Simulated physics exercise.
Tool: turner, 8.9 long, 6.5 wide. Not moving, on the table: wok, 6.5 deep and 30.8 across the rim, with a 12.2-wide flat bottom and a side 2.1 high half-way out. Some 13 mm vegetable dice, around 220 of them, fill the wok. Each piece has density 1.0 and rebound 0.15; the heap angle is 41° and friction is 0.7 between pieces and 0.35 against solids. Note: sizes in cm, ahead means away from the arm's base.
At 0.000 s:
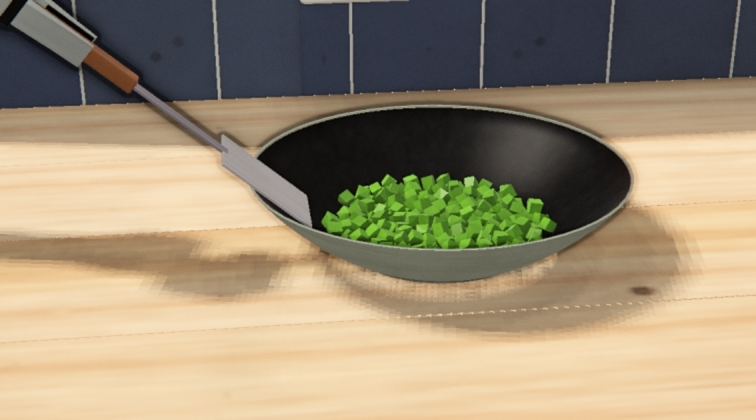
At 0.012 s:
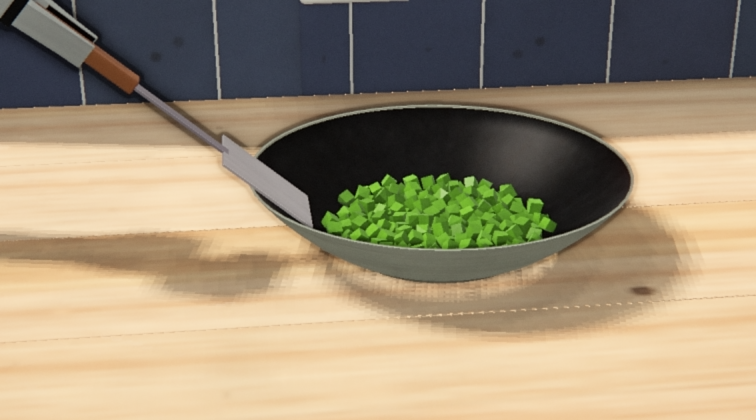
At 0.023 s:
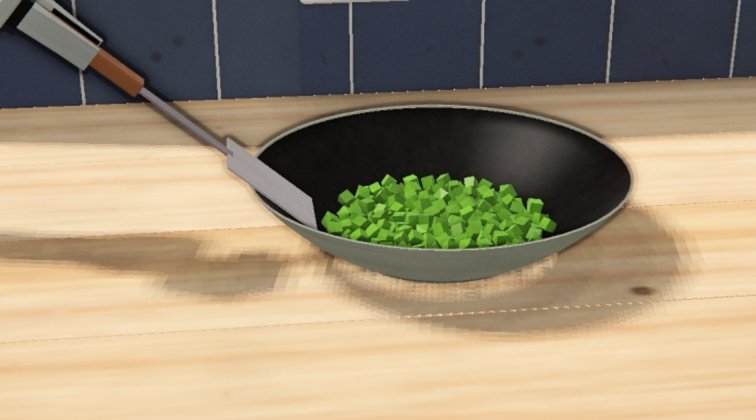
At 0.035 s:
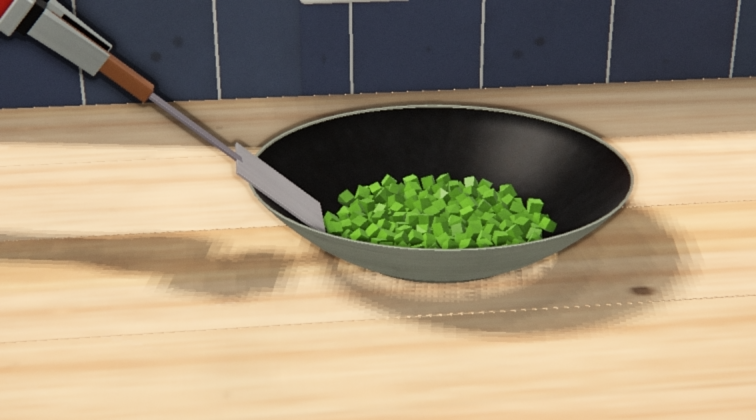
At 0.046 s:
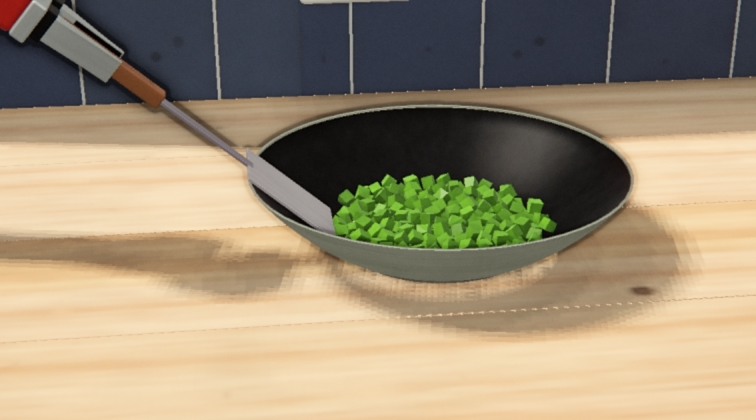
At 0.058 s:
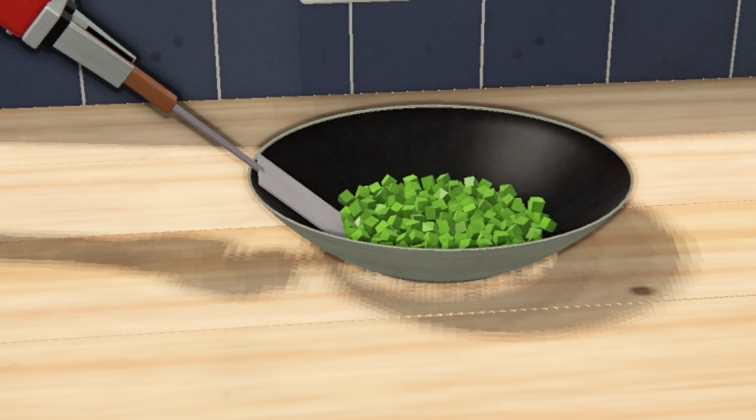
A robot arm, partly in view at the upper left with red showing later, holds a turner with a brown grip and grey blade, seen from slightly above a pale wooden table before dark blue tiles. A grey wok with a black inside holds a heap of small green cubes. The blade slides slowly down and right inside the wok's left side, reaching the heap's left edge, while the wok and camera stay still.
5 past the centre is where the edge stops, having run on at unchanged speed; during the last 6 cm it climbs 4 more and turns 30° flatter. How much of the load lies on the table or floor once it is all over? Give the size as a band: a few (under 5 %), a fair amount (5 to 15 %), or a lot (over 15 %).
A few, under 5 %.
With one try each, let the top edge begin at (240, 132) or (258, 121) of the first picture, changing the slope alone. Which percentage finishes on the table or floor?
Close to 0 and 0 percent respectively.
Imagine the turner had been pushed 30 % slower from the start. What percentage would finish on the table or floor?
I'd reckon close to 0 per cent.
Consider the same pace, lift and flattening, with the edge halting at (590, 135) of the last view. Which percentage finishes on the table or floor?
Estimate: Approx. 30 %.
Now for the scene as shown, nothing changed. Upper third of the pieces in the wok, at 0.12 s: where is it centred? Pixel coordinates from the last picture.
Roughly at pixel (500, 212).
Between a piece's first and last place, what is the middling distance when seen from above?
Around 5 cm, measured level.
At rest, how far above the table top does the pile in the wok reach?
About 7.5 centimetres.
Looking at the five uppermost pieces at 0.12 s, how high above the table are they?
They are around 5 cm up.
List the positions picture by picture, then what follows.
The turner top edge at (222, 149), sloping 41°; upper third of the load around (440, 215), from x 330 to 550, top at y 180; 222 in the wok, in the first frame.
The turner top edge at (223, 150), sloping 41°; upper third of the load around (440, 215), from x 330 to 550, top at y 180, in the second frame.
The turner top edge at (227, 153), sloping 41°; upper third of the load around (440, 215), from x 330 to 550, top at y 180, in the third frame.
The turner top edge at (237, 158), sloping 41°; upper third of the load around (440, 215), from x 330 to 550, top at y 180, in the fourth frame.
The turner top edge at (248, 163), sloping 41°; upper third of the load around (440, 216), from x 340 to 550, top at y 180, in the fifth frame.
The turner top edge at (259, 168), sloping 41°; upper third of the load around (440, 216), from x 345 to 550, top at y 180; 222 in the wok, in the sixth frame.
After 0.12 s, sloping 41°, highest piece 6 above the table; 222 in the wok.
After 0.18 s, sloping 30°, highest piece 8 above the table; 222 in the wok.
After 0.41 s, sloping 11°, highest piece 7 above the table; 218 in the wok, 4 on the table or floor.
After 1.46 s, sloping 11°, highest piece 7 above the table; 218 in the wok, 4 on the table or floor.
In the end, 218 in the wok, 4 on the table or floor. That is 2 % on the table or floor.
